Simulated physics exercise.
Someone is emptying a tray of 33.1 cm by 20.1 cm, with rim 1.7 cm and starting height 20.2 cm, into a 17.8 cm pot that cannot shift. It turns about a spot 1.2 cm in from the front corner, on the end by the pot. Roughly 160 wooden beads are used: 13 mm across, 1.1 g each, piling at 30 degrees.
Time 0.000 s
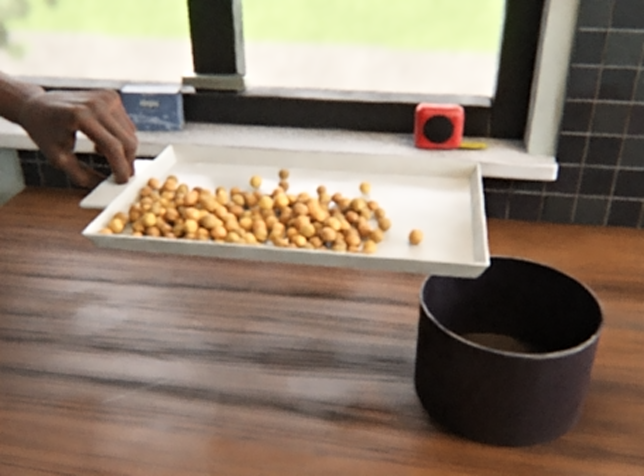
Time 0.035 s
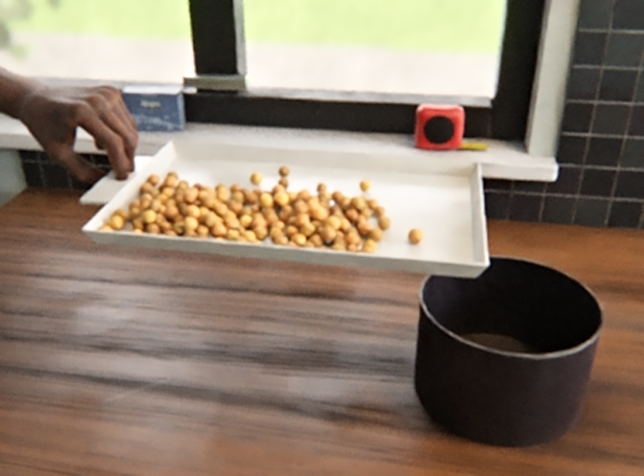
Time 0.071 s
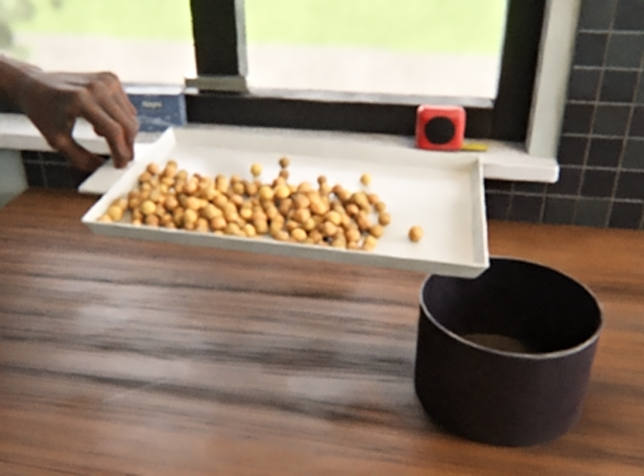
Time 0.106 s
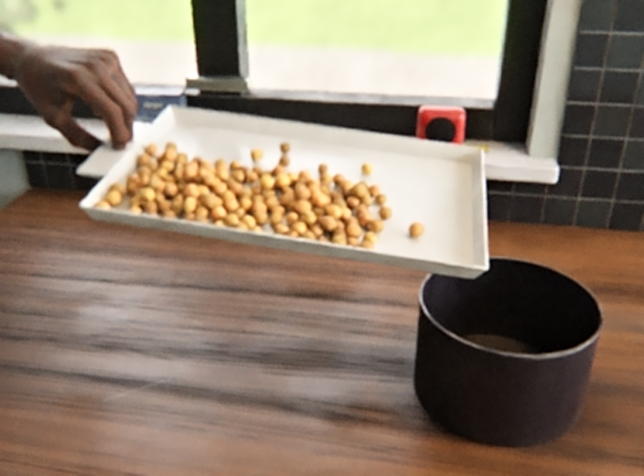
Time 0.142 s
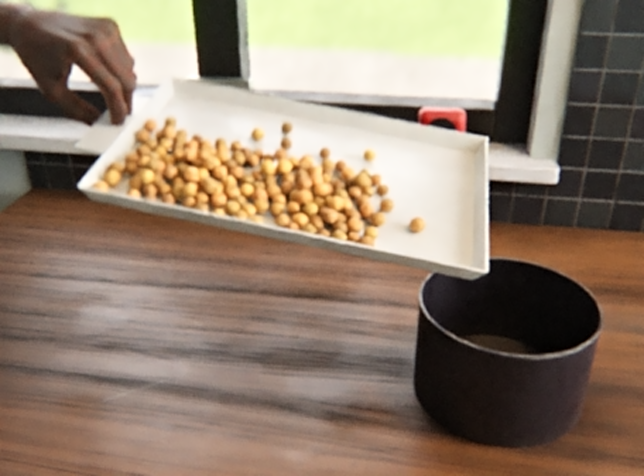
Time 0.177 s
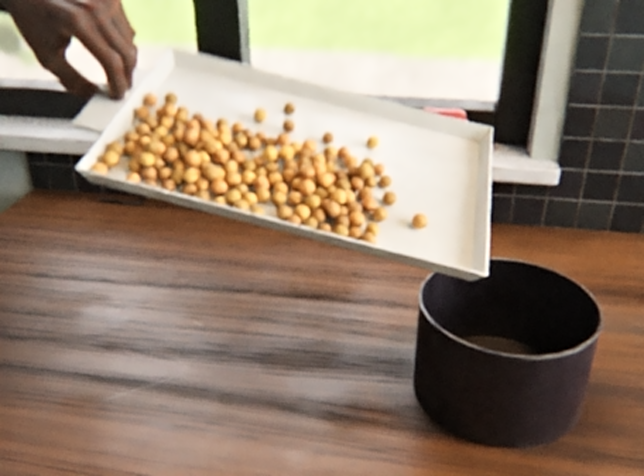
A white tray of small round tan pieces starts out level above a wooden counter, its right end over the rim of a dark pot. A hand at the left end then raises that side, slowly at first and then faster, until the tray slants down toward the right, the pieces still heaped mostly left of centre.
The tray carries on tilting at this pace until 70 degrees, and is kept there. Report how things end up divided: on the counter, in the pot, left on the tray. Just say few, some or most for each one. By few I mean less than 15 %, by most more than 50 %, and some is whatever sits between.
I would say counter most, pot few, tray few.
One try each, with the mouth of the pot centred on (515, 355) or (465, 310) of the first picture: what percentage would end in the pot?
Try one: ~ 40 %; try two: ~ 0 %.
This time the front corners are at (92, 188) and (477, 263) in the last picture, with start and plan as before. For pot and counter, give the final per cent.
Pot: 0, counter: 100.
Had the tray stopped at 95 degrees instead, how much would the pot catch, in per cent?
0 per cent.
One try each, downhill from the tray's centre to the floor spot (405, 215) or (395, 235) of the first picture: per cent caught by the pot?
The share comes to roughly 60 in a hundred, then roughly 10 in a hundred.
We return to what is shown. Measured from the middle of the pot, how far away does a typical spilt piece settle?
Distance: Some 26 cm.
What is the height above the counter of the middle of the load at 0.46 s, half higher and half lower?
Around 32 cm up.
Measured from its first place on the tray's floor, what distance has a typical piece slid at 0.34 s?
Displacement on the tray: About 2 cm.
After 0.34 s, tilt 46 degrees; the tray holds 100 %, the pot 0 %.
Then, at 0.46 s, tilt 65 degrees; the tray holds 100 %, the pot 0 %.
Then, at 0.70 s, tilt 70 degrees; the tray holds 10 %, the pot 0 %.
By 2.1 s all is still; counter 100 %, pot 0 %, tray 0 %.
